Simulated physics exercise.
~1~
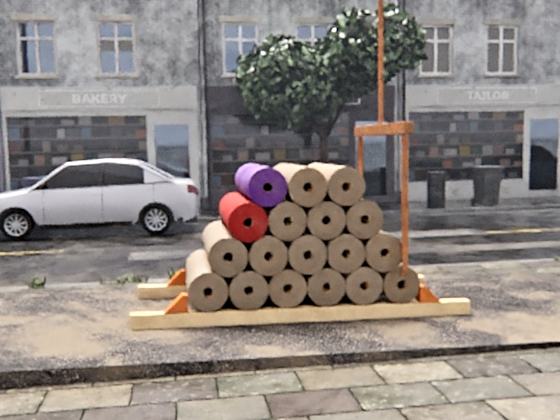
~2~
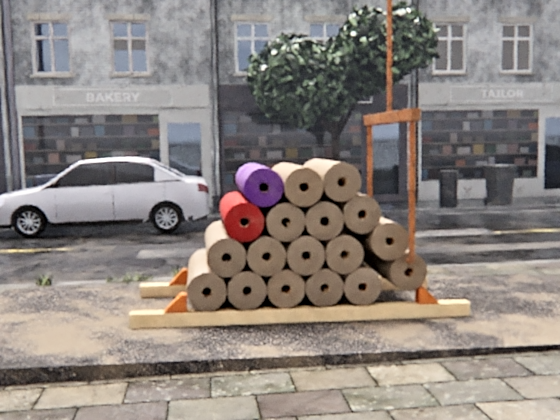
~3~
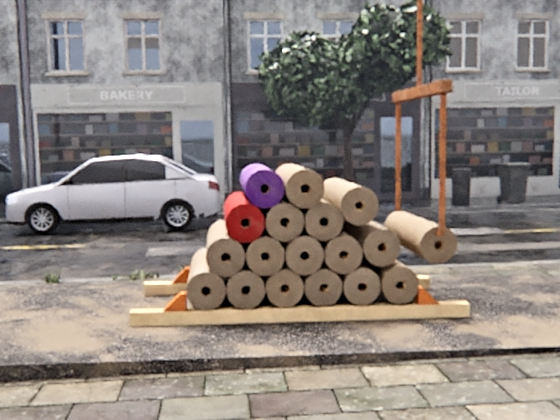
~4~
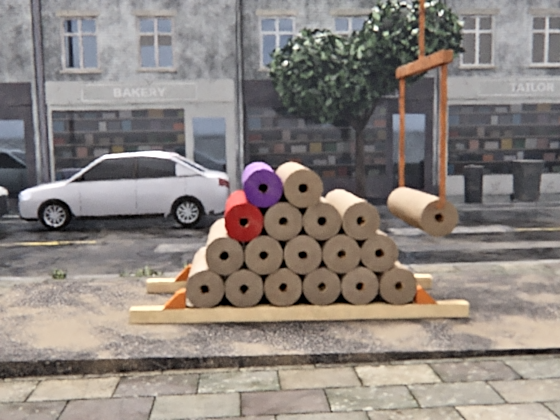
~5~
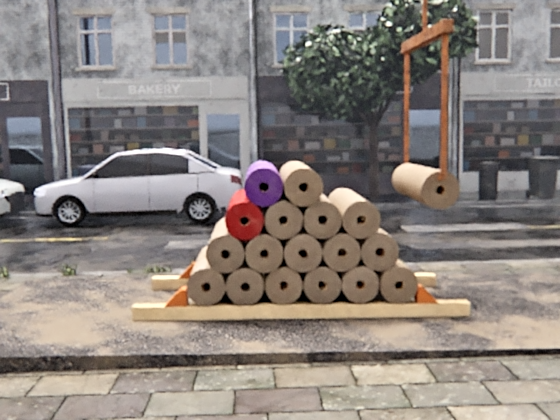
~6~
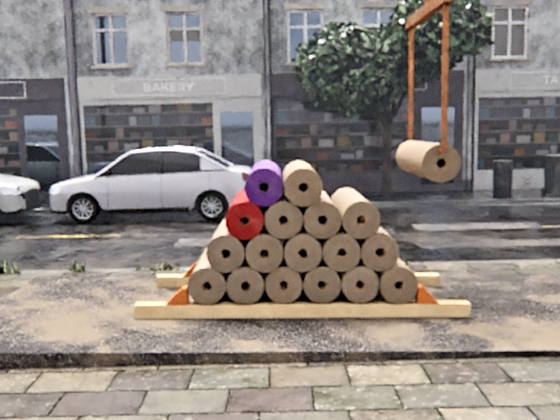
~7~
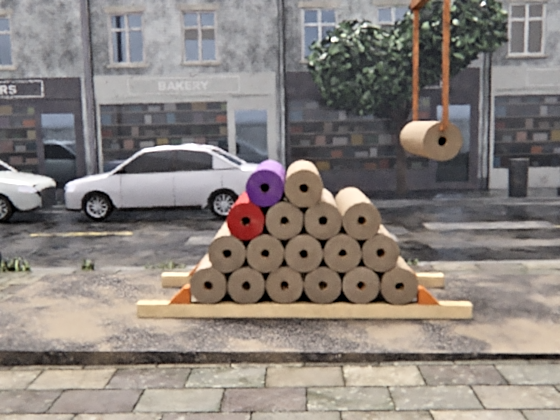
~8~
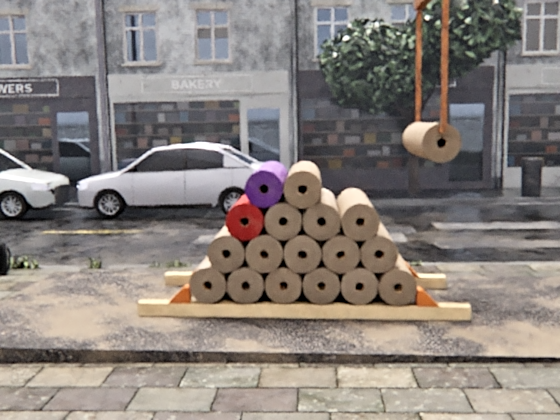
Street lined with shops, an orange lifting frame pulling one brown roll from a stack's right side and holding it aloft, red and purple rolls unmoved.
